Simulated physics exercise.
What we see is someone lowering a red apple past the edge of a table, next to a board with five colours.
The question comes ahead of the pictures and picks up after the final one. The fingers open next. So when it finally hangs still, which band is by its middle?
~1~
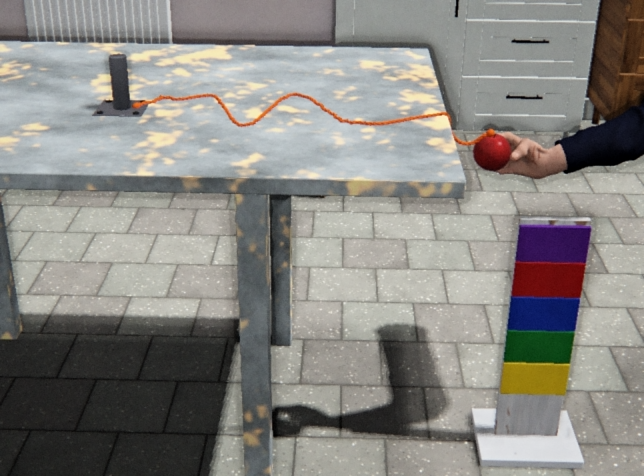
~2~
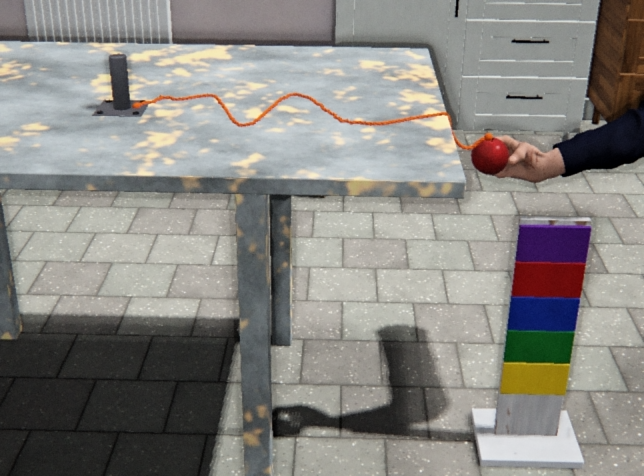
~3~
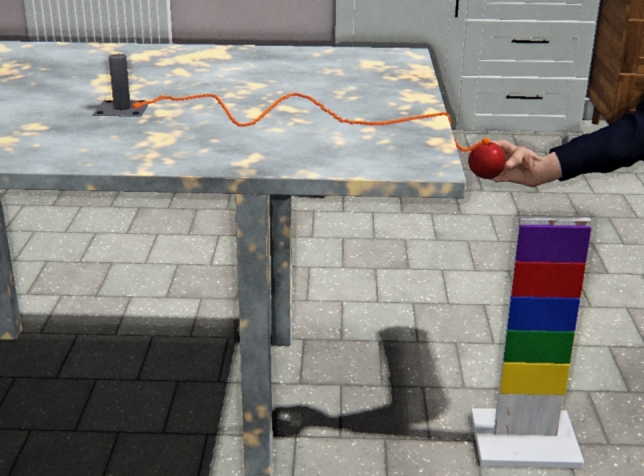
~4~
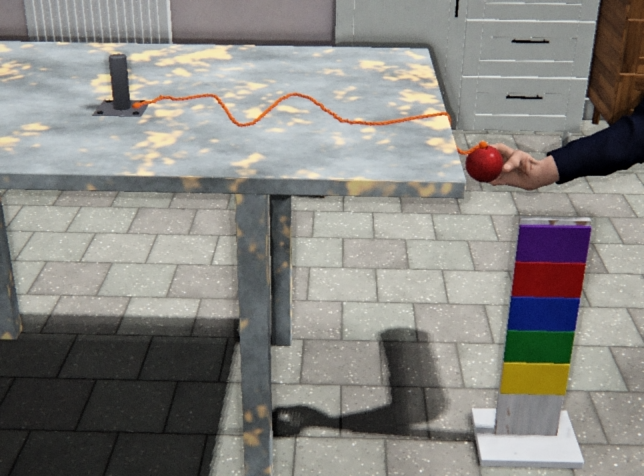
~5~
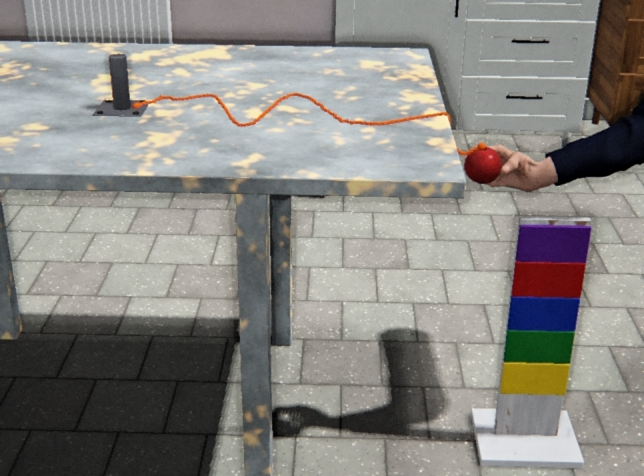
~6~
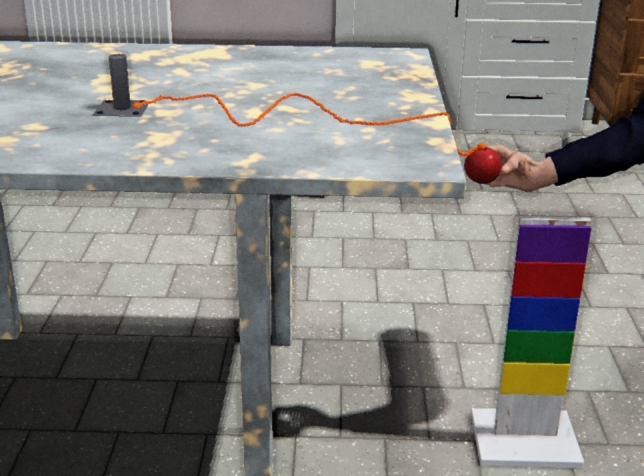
At yellow.
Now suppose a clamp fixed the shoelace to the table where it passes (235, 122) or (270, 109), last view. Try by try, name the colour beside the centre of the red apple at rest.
Going through them one at a time, the answers are blue; red.
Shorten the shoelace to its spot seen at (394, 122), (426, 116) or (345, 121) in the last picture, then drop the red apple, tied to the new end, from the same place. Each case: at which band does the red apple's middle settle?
Red; blue; purple.
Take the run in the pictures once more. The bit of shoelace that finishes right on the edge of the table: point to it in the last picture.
Near (288, 96).
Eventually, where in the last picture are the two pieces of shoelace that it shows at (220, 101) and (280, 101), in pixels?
To (261, 107) for the first and to (427, 106) for the second.
Early on, apple near (436, 341); level with green.
Midway, apple near (415, 364); level with yellow.
Finally, apple near (424, 370); level with yellow. Its middle rests at the yellow band.
